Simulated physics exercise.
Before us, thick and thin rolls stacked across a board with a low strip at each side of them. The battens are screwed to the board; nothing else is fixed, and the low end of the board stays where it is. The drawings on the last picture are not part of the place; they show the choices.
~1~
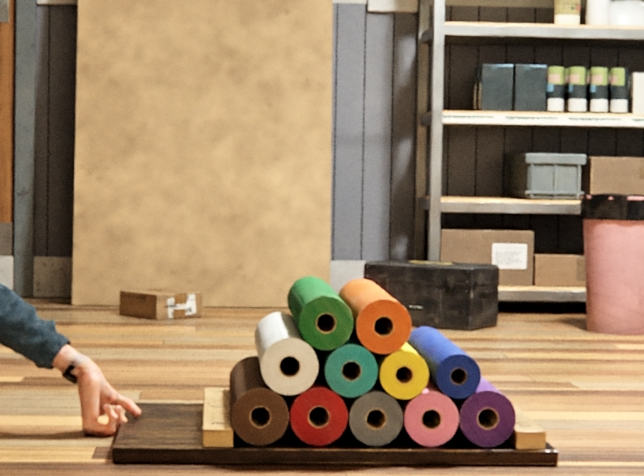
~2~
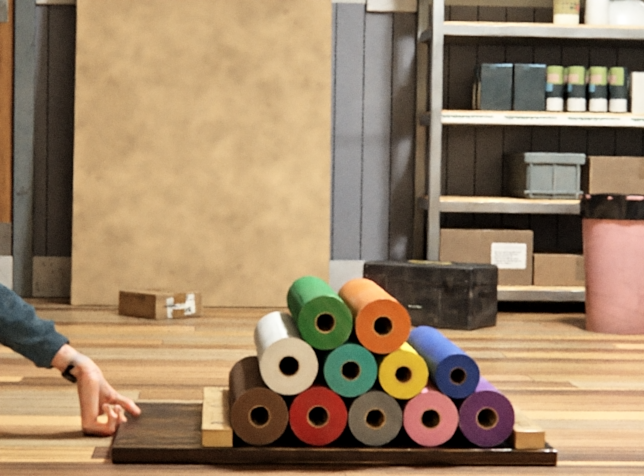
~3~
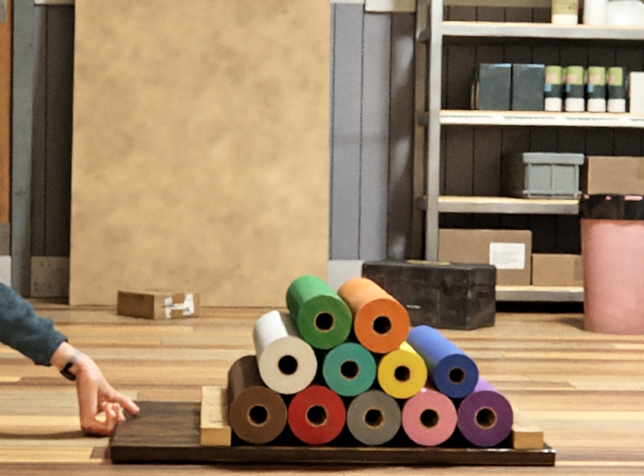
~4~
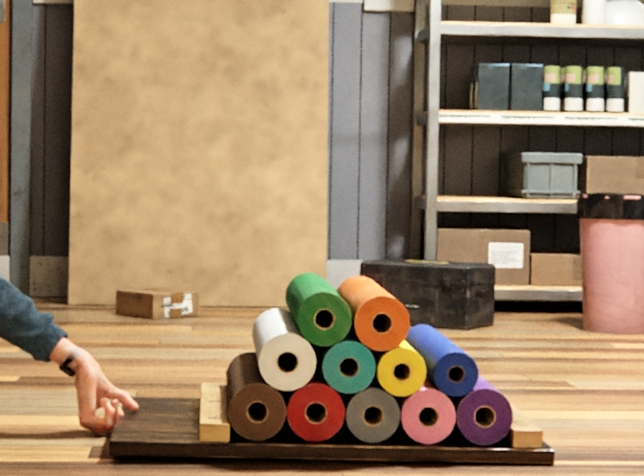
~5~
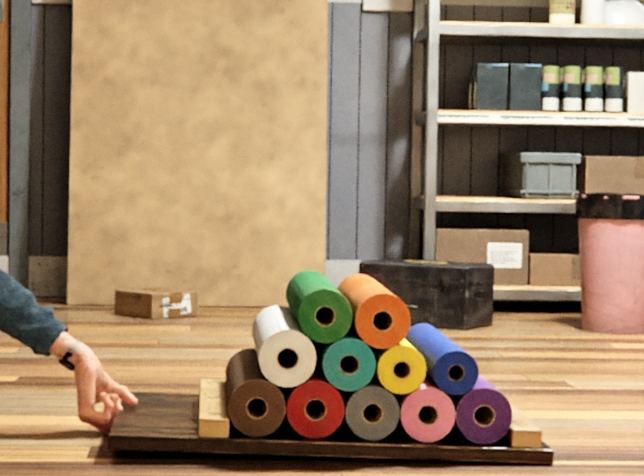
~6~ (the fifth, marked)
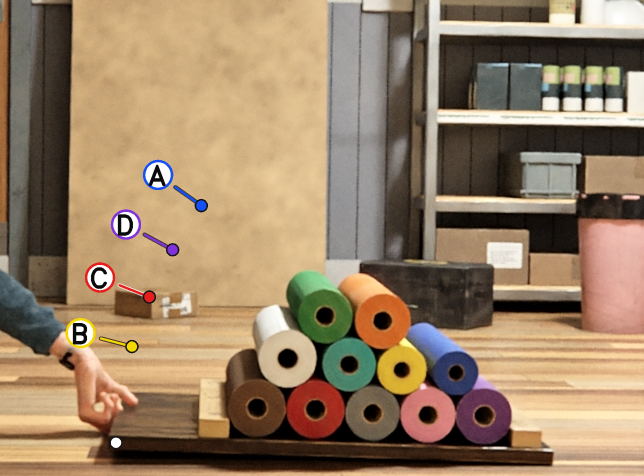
We see a stack of colored rolls resting between two wooden strips on a dark board, with a hand at its left end. The hand slowly lifts that end slightly, while the rolls stay stacked together.
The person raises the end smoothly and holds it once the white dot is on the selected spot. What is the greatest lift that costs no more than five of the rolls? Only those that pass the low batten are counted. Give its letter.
Mark D is as high as it can go.
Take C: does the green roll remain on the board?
Yes.
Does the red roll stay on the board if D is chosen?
Yes.
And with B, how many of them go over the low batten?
At B the number is none.
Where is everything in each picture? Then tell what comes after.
In the first picture, purple roll (487, 419); blue roll (459, 376); turquoise roll (351, 371).
In the second picture, turquoise roll (351, 370); white roll (289, 366).
In the third picture, board (325, 421); brown roll (258, 415); green roll (324, 321).
In the fourth picture, board (324, 419); brown roll (257, 412); red roll (316, 412).
In the fifth picture, board (323, 416); brown roll (257, 408); red roll (315, 409).
On the marked copy, A at (201, 205); B at (132, 347); C at (149, 297); D at (172, 250); the white dot at (116, 443).
Taking D. A third of the way, board at 16°.
Two thirds of the way, board at 28°.
When it is over, board at 28°, one over the low batten (orange).
As for the rest, A six over the low batten; B none over the low batten; C none over the low batten.
